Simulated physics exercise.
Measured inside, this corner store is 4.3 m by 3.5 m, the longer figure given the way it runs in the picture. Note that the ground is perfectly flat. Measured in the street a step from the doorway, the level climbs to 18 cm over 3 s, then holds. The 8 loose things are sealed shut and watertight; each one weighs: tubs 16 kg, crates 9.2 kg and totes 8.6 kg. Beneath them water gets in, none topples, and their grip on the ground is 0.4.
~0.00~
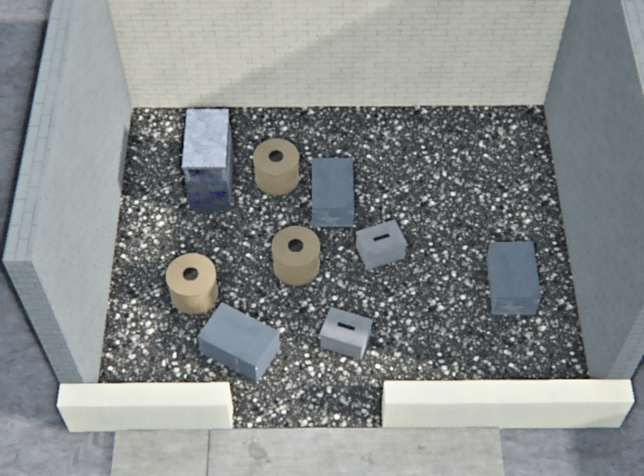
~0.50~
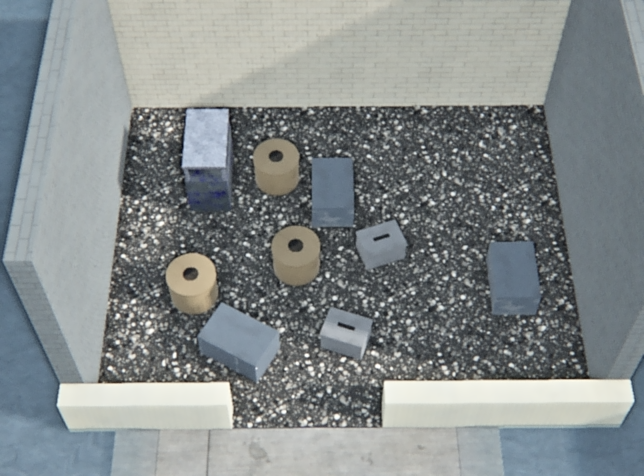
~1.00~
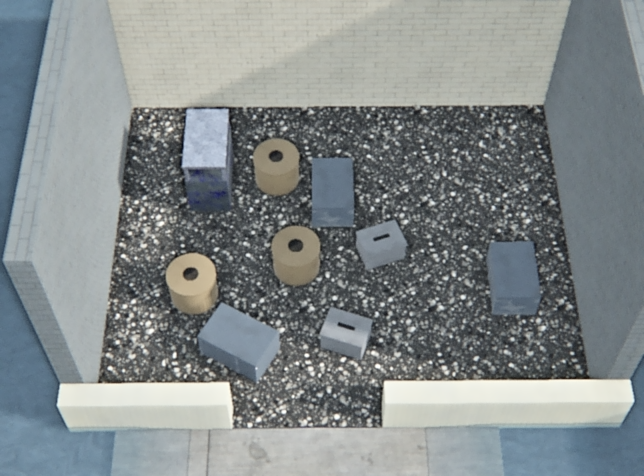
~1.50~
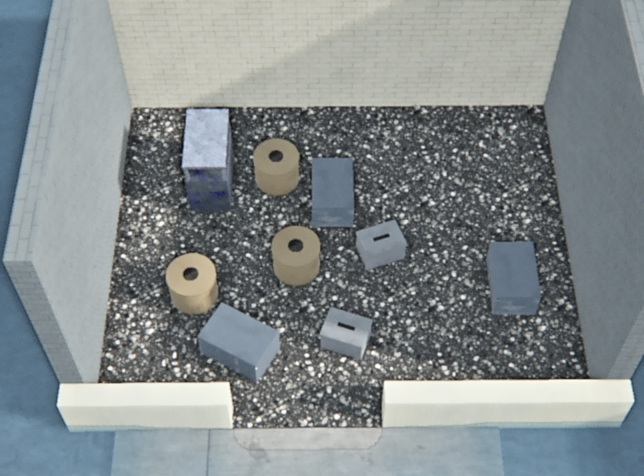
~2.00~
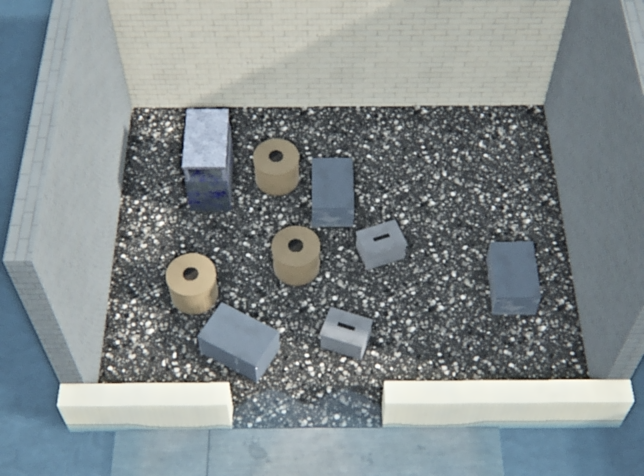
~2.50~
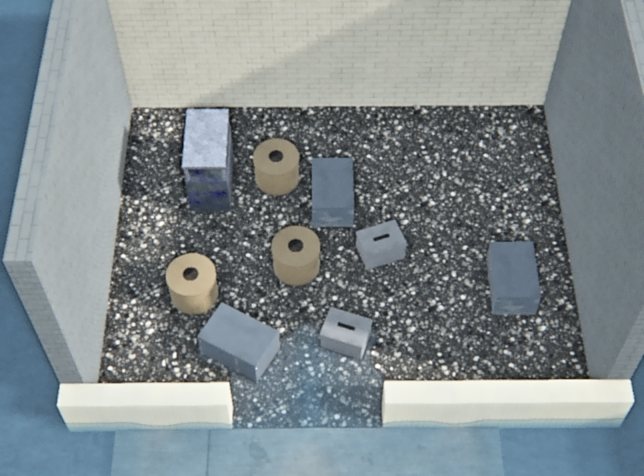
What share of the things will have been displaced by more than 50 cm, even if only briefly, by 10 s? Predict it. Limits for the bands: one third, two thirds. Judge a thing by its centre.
Displaced share: High, at least two thirds.
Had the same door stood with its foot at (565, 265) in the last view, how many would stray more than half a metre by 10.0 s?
4.
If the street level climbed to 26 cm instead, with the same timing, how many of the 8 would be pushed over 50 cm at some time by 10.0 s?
The count would be 8.
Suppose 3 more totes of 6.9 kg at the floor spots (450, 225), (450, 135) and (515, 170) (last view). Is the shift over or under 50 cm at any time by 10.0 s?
One by one, in that order: Above it, above it, above it.
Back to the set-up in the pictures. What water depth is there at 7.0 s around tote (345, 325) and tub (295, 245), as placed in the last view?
3 and 7 cm.
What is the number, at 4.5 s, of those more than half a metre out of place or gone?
My count gives 1.
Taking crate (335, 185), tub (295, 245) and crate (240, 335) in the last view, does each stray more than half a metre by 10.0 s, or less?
In turn: Above the mark, above the mark, above the mark.
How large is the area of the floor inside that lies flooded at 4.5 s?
Roughly 7.0 m2 of it is wet.
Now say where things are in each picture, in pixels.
In the first frame, a tub at (296, 246), on the bottom; a tub at (191, 274), on the bottom; 0.0 m2 under water; 0 of 8 have shifted.
In the second frame, a tub at (296, 246), on the bottom; a tub at (191, 274) rests on the ground; water covers 0.0 m2; 0 of 8 have shifted.
In the third frame, a tub at (296, 246), on the bottom; a tub at (191, 274), on the bottom; water covers 0.0 m2; 0 of 8 have shifted.
In the fourth frame, a tub at (296, 246), on the bottom; a tub at (191, 274) rests on the ground; water covers 0.0 m2; 0 of 8 have shifted.
In the fifth frame, a tub at (296, 246) rests on the ground; a tub at (191, 274), on the bottom; water covers 0.1 m2; 0 of 8 have shifted.
In the sixth frame, a tub at (296, 246) rests on the ground; a tub at (191, 274), on the bottom; water covers 0.6 m2; 0 of 8 have shifted.
After 3.5 s 0 of 8 are over 50 cm from their spots; 0 afloat.
After 4.5 s 1 of 8 are over 50 cm from their spots; 0 afloat.
After 7.0 s 5 of 8 are over 50 cm from their spots; 1 afloat.
After 10.0 s 5 of 8 are over 50 cm from their spots, and 6 have been at some point; 6 afloat.
